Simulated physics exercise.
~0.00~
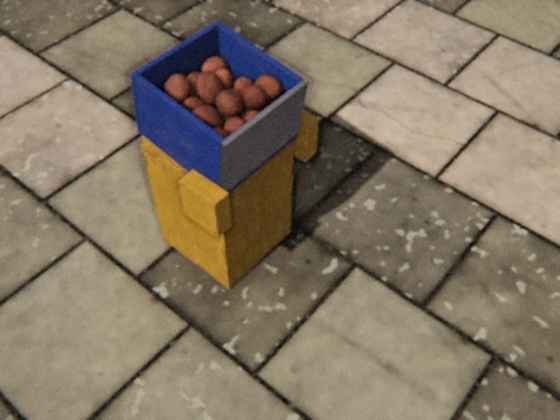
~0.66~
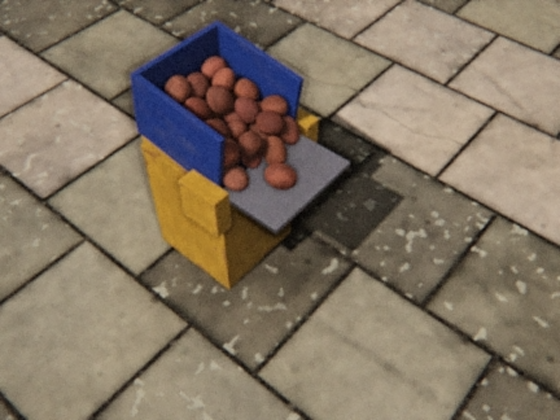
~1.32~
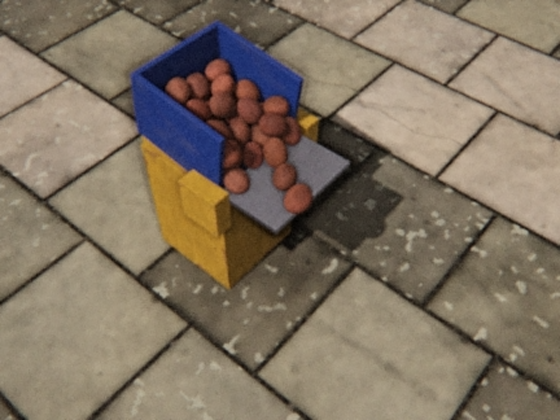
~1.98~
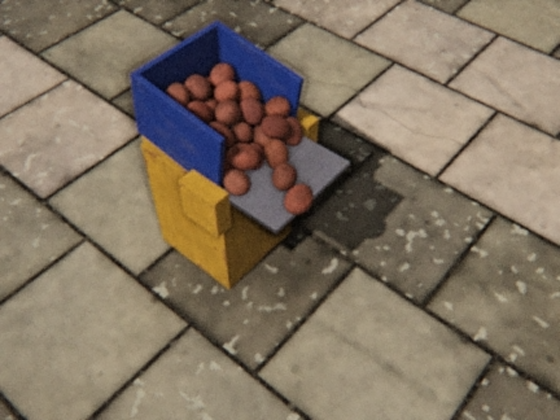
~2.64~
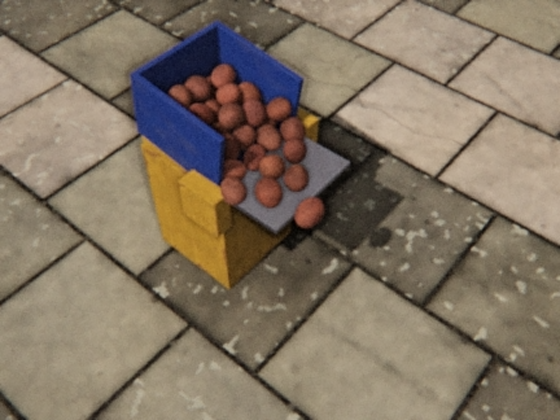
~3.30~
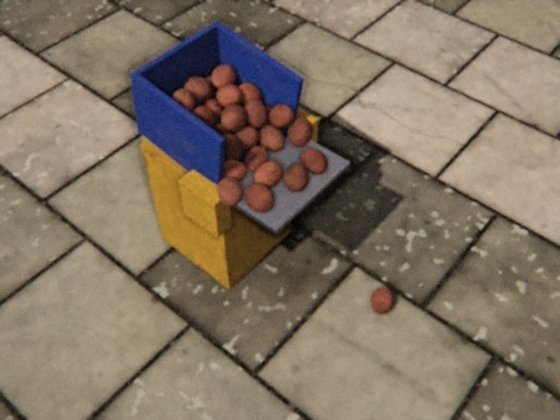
The clip opens on a blue hopper holding a heap of red potatoes, set on a yellow stand over stone paving, with its grey flap closed. The flap swings down to the right and rests sticking out like a shelf, and some potatoes spill forward onto it. One rolls ahead to the near corner of the flap and pauses there while the others shift slightly. More potatoes then spread across the flap, and the leading one tips over the edge. At the end, a single potato is on the paving, while the rest remain in the hopper and on the lowered flap.
